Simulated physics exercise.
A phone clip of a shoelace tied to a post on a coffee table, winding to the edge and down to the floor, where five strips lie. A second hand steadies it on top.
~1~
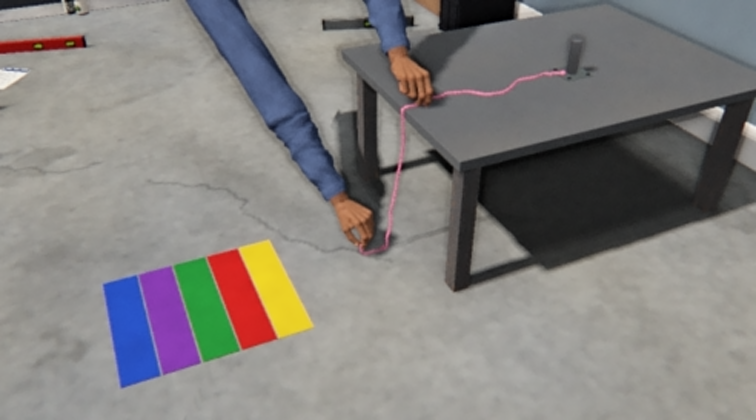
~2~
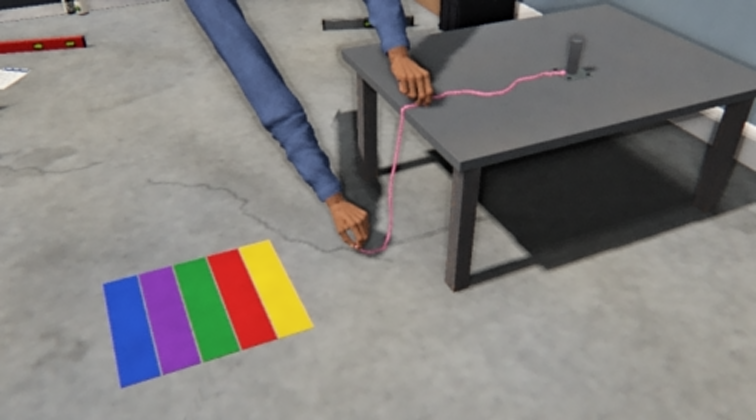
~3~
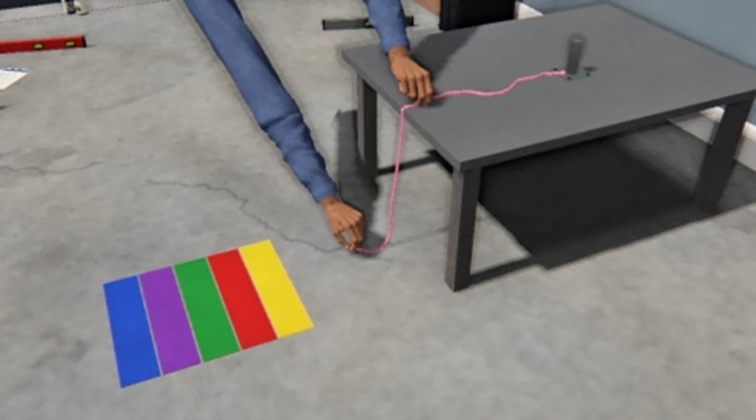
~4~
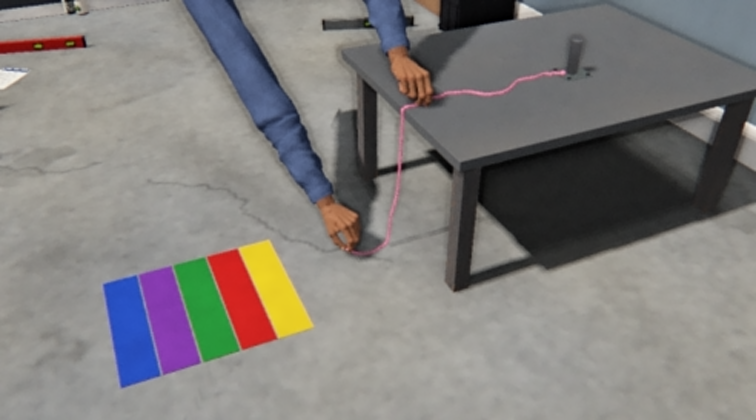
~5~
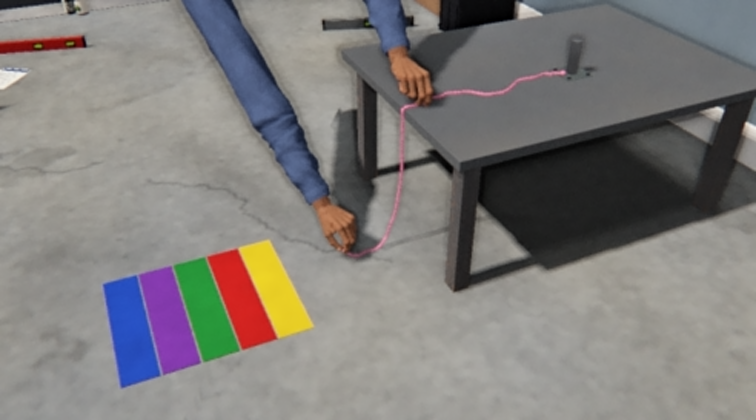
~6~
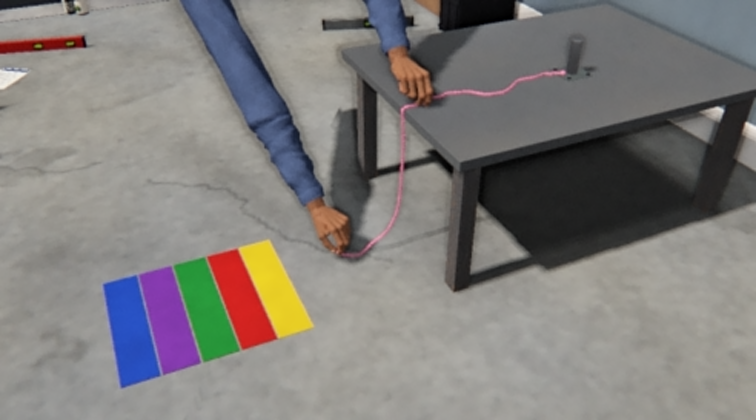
Two hands in blue sleeves work at a dark grey coffee table on a concrete floor, seen from above at a slant. A pink shoelace runs from a post on the tabletop over the left edge to the floor, near blue, purple, green, red and yellow strips. The upper hand stays at the edge while the lower one slowly draws the lace's end slightly left; the camera stays still.
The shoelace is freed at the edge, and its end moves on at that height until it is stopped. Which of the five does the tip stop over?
It halts on the red strip.
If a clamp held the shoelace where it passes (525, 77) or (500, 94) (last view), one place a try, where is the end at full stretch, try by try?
About (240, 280) and (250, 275).
Soon after, end near (300, 262); short of the strips.
Then, end near (262, 273); over yellow.
At full stretch, end near (238, 279); over red. Over red.
